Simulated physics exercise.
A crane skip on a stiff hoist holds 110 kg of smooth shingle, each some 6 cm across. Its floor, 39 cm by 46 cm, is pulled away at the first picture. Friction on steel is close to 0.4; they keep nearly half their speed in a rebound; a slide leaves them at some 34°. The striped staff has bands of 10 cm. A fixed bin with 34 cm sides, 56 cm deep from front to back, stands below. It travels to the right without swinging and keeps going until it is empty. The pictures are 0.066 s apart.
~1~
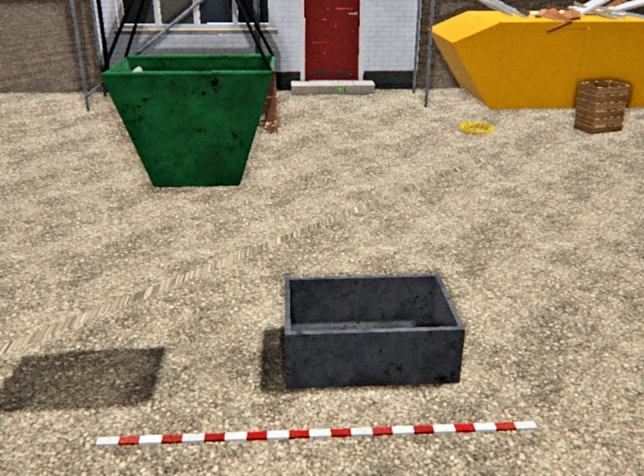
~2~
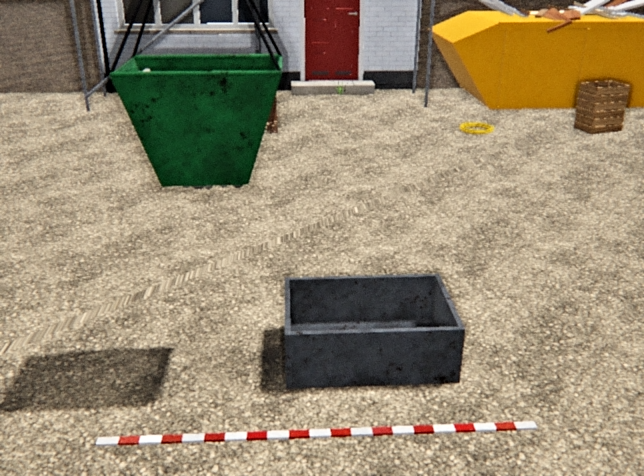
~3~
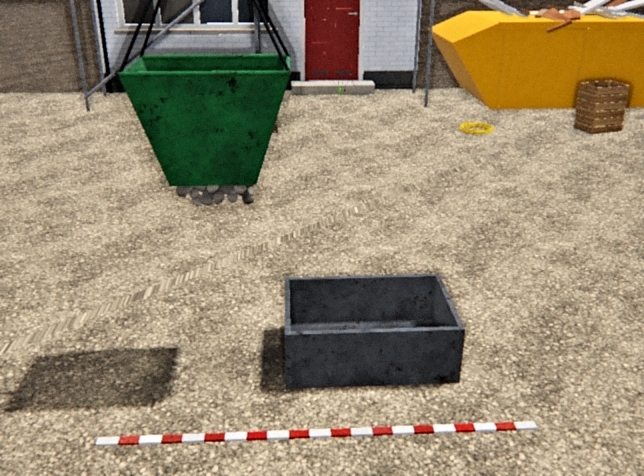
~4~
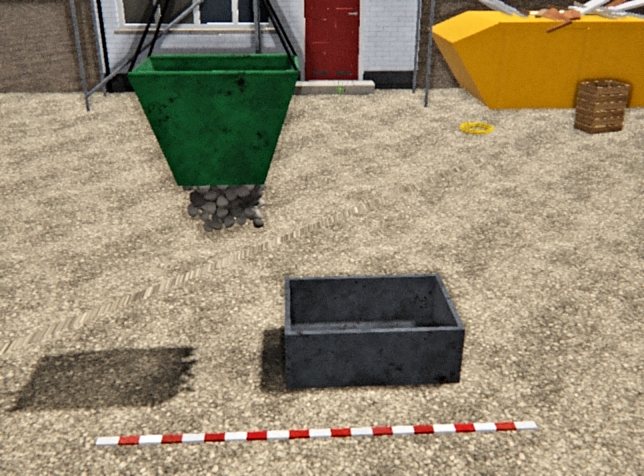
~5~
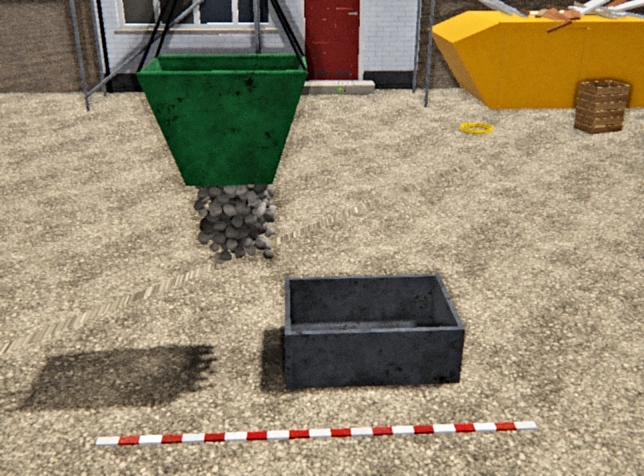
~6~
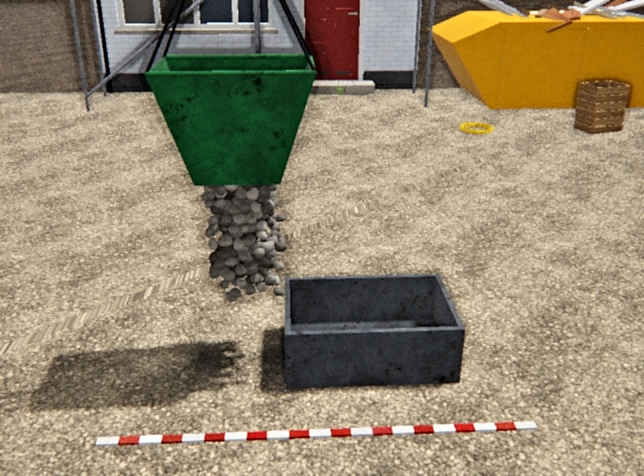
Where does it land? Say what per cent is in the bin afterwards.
Some 16 per cent of it.
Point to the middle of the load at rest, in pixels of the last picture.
Near (251, 350).
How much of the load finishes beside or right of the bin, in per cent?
Near 5 in a hundred.
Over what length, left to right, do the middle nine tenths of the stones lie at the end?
About 170 cm.
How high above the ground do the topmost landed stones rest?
About 16 cm.
Then, 0.4 s after the last picture, 0 % in the crane skip, 83 % falling or lying left of the bin, 16 % falling or lying in the bin, 2 % falling or lying beside or right of the bin; the stones farthest right are at (368, 338).
Then, 0.8 s after the last picture, 0 % in the crane skip, 79 % falling or lying left of the bin, 16 % falling or lying in the bin, 5 % falling or lying beside or right of the bin; the stones farthest right are at (451, 339).
Then, 1.4 s after the last picture, 0 % in the crane skip, 78 % falling or lying left of the bin, 16 % falling or lying in the bin, 6 % falling or lying beside or right of the bin; the stones farthest right are at (490, 353).
Then, 2.3 s after the last picture, 0 % in the crane skip, 78 % falling or lying left of the bin, 16 % falling or lying in the bin, 6 % falling or lying beside or right of the bin; the stones farthest right are at (492, 353).
Then, 4.2 s after the last picture, 0 % in the crane skip, 78 % left of the bin, 16 % in the bin, 6 % beside or right of the bin; the stones farthest right are at (492, 353).
